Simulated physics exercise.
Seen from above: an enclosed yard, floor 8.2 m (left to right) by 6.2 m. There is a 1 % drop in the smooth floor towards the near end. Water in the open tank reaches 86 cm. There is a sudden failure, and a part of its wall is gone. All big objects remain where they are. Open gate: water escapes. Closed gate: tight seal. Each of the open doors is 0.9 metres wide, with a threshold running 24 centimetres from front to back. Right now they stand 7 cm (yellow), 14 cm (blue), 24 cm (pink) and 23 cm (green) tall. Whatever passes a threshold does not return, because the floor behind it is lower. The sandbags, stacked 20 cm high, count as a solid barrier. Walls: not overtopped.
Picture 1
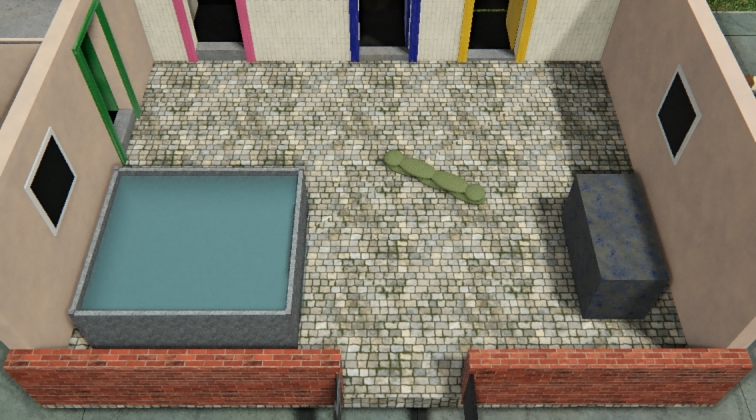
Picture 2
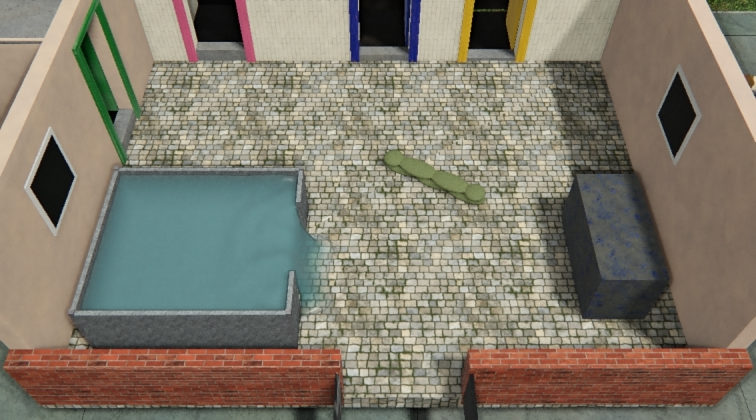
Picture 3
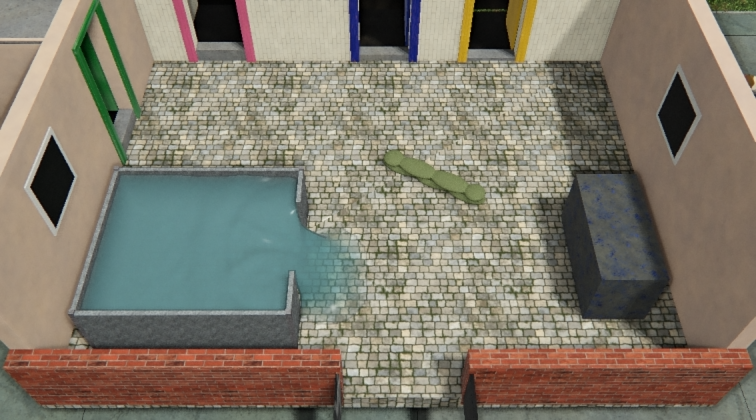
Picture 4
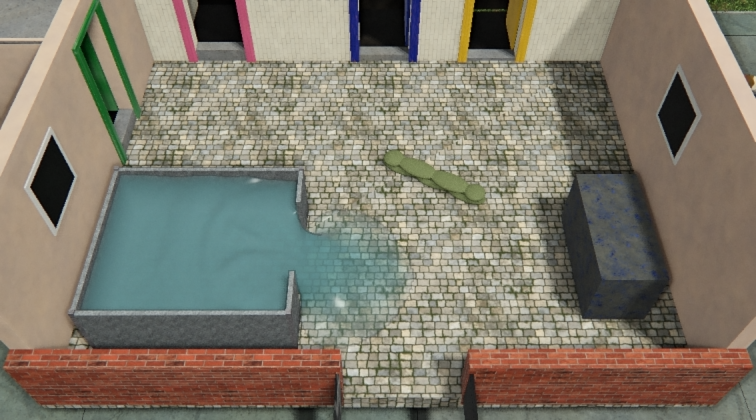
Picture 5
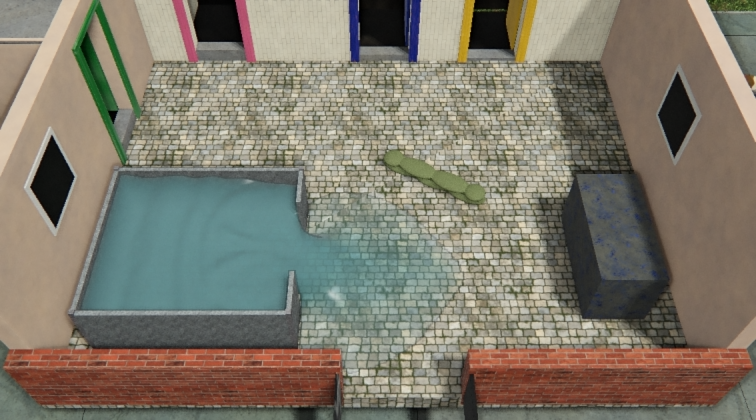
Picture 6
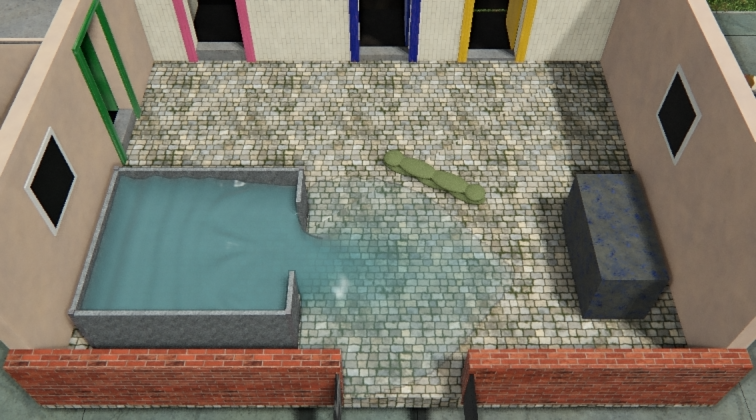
In a walled yard seen from above, part of the right side of a full water tank suddenly vanished, and water poured through the gap, fanning out across the stone floor below the green sandbags.
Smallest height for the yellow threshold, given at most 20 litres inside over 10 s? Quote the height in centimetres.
About 11.5 cm.
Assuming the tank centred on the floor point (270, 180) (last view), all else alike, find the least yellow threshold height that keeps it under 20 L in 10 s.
Then roughly 11.0 cm.
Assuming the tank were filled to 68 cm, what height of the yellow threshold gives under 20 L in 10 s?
About 8.5 centimetres.
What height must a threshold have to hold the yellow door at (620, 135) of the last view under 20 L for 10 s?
12.0 cm.
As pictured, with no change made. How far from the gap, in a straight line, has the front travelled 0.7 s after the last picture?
Around 5.0 m from the gap.
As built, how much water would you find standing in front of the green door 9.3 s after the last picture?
It works out to about 11.5 centimetres deep.
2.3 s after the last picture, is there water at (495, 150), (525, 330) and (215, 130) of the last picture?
In the order asked: Soaked, soaked, untouched.
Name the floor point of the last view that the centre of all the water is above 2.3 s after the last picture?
Near (354, 267).
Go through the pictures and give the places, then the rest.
Still water, 86 cm deep, in the open tank at (197, 239); the yellow door at (498, 15) is dry, in the first frame.
Water pours out at (297, 261) and has run 0.4 m, to (326, 301); about 13 cm deep outside, 86 cm at the back, in the second frame.
The front is at (361, 294), 0.9 m from the gap at (297, 263); 1.1 m2 of floor is wet, 86 cm left at the back, in the third frame.
Water pours out at (297, 263) and has run 1.5 m, to (408, 279); about 10 cm deep outside, 86 cm at the back, in the fourth frame.
The gap is at (297, 263), the front 2.2 m out at (455, 282); the back of the open tank holds 85 cm, in the fifth frame.
The front is at (505, 282), 2.9 m from the gap at (297, 263); 6.9 m2 of floor is wet, 79 cm left at the back; the yellow door at (498, 15), 5.6 m from the gap, is still 3.5 m from the nearest water, in the sixth frame.
Then, 0.7 s after the last picture water covers 30 % of the floor, deepest (54 cm) near (307, 272); it has not reached the yellow door.
Then, 2.3 s after the last picture water covers 50 % of the floor, deepest (47 cm) near (691, 379); it has not reached the yellow door.
Then, 9.3 s after the last picture water covers 95 % of the floor, deepest (20 cm) near (121, 175); 9 cm at the yellow door, 72 litres in over its 7 cm threshold.
At the yellow door as built, the water peaked near 15 cm, 4.3 s after the last picture.
Run again over the same 10 s with other heights there, 30 litres in over 10.5 cm, 9 litres over 14 cm. The limit of 20 litres is kept from about 11.5 cm up.
